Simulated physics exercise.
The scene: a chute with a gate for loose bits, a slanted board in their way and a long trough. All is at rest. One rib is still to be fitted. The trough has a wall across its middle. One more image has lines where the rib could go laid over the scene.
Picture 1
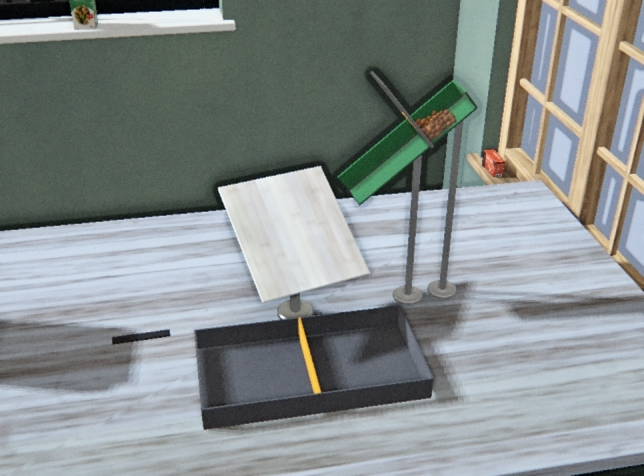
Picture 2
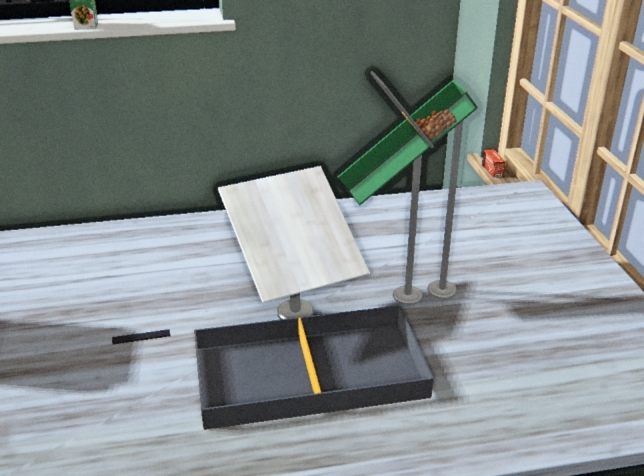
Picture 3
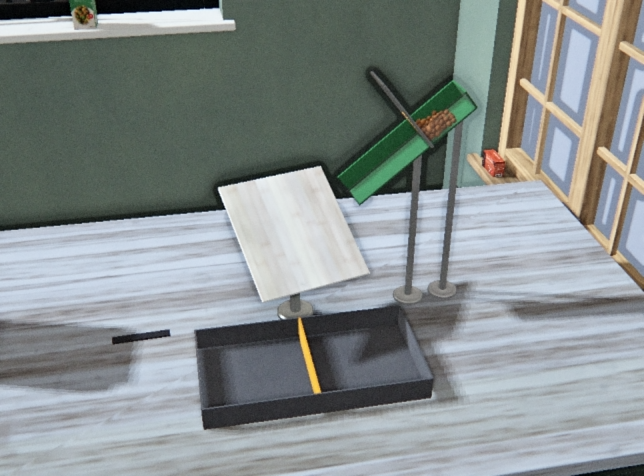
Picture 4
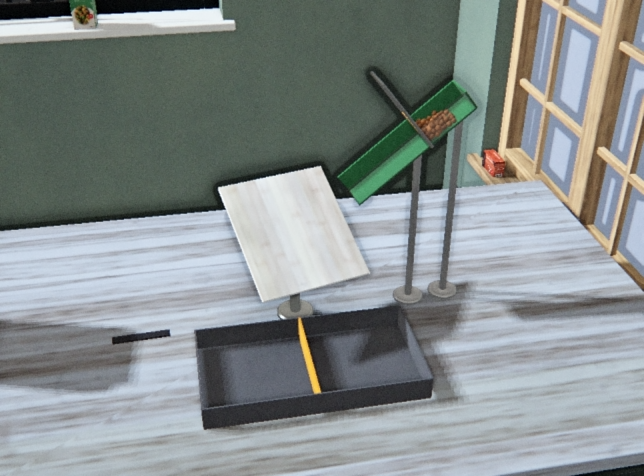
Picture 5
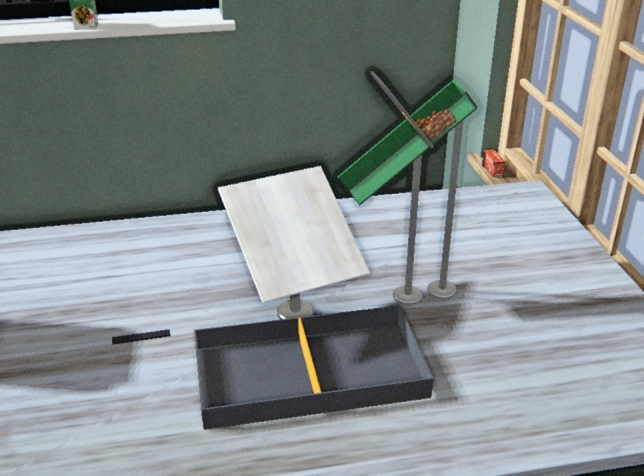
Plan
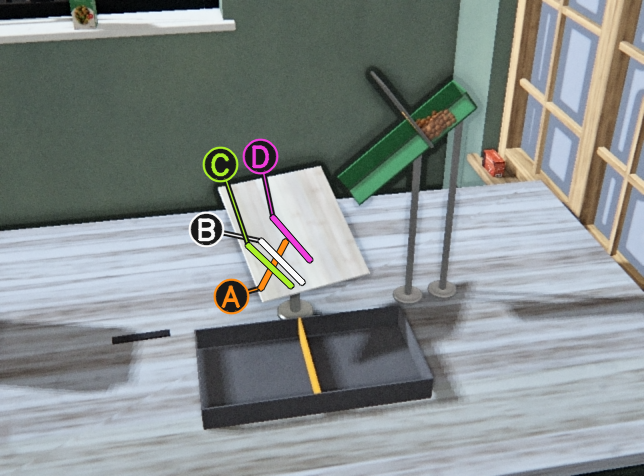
The clip opens on a green chute at the upper right, sloping down to the left, with small brown bits resting behind its dark gate. Below are a slanted pale board and a dark trough split by an orange wall, and nothing visibly moves from start to finish.
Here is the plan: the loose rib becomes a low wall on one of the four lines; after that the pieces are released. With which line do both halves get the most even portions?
A works best here.
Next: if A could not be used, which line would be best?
It is C.
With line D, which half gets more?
Right.
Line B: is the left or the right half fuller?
Right.
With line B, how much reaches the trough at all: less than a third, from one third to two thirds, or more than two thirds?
It is more than two thirds.
On the marked copy, line A from (285, 241) to (260, 288); line B from (261, 241) to (302, 282); line C from (248, 245) to (290, 285); line D from (273, 217) to (309, 259).
With A, of what is caught, about two thirds in the left half, about a third in the right.
With B, of what is caught, a stray few in the left half, nearly all in the right.
With C, of what is caught, about a quarter in the left half, most in the right.
With D, of what is caught, a small part in the left half, nearly all in the right.
